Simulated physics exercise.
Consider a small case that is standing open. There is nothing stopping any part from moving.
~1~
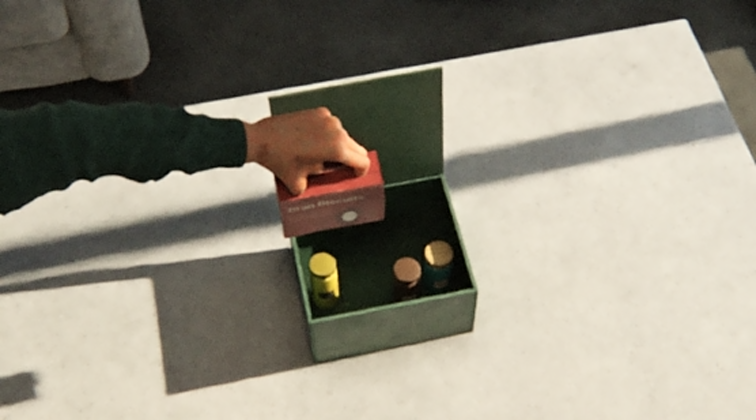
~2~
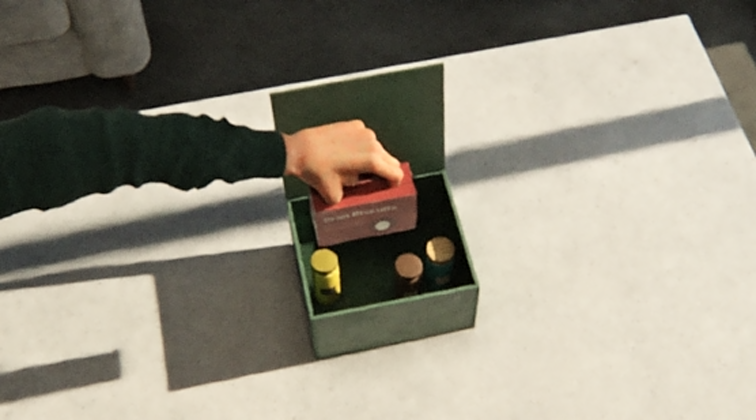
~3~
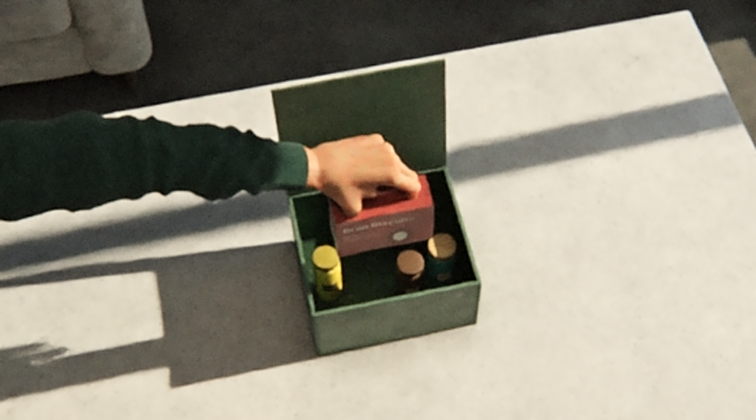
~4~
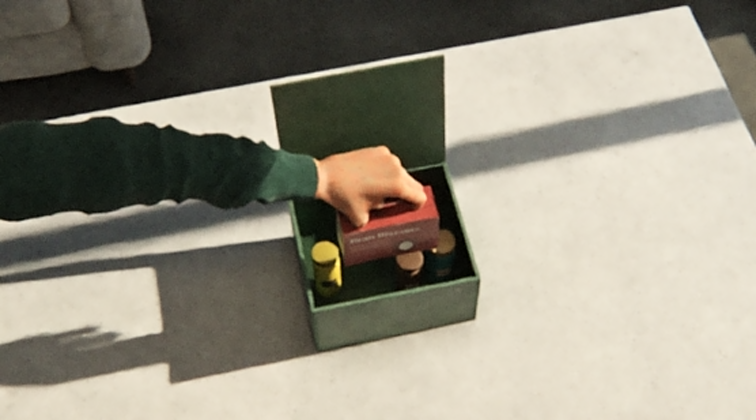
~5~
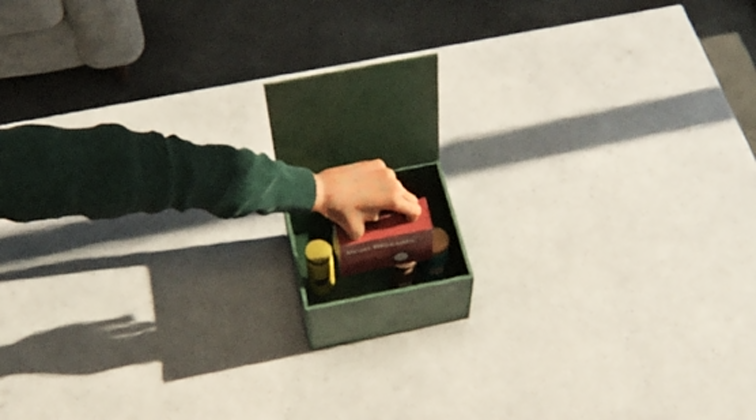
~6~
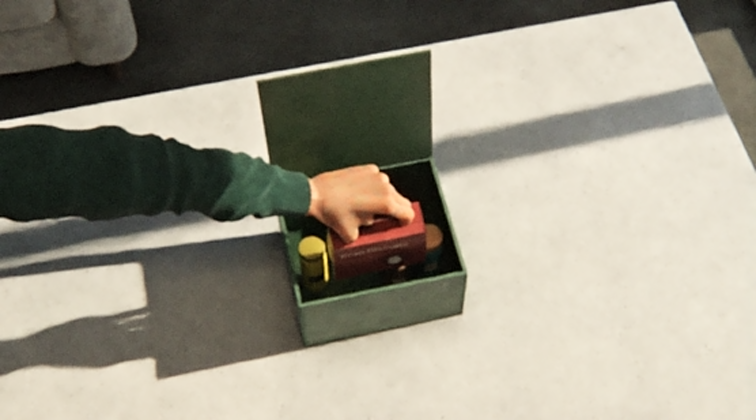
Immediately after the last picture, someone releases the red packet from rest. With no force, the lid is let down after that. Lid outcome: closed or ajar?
Lid lifted.
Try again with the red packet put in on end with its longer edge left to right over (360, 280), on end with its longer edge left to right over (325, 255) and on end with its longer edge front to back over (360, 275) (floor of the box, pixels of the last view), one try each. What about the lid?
Going through the three tries, the lid settles all the way, then settles all the way, then hangs open.
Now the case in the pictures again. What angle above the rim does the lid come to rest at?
Around 6 degrees.
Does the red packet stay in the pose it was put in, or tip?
In the end, the red packet winds up askew.
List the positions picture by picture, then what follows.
On its way; red packet (330, 195); yellow shaker (324, 281), in the first picture.
On its way; red packet (363, 205); brown shaker (408, 281), in the second picture.
On its way; red packet (381, 216); turquoise shaker (441, 262), in the third picture.
On its way; red packet (387, 226); yellow shaker (327, 270), in the fourth picture.
On its way; red packet (383, 237), in the fifth picture.
Put in, still held; red packet (376, 241); turquoise shaker (427, 252), in the sixth picture.
Then, 0.70 s after the last picture, red packet on its side near (331, 283); yellow shaker tipped 7° from how it was.
Then, 1.70 s after the last picture, lid 47° above the rim; red packet on its side near (331, 282).
At rest, lid 6° above the rim; tipped over in the box, red packet; the other 3 in place. Seen from the same camera at the end, red packet near (331, 282).
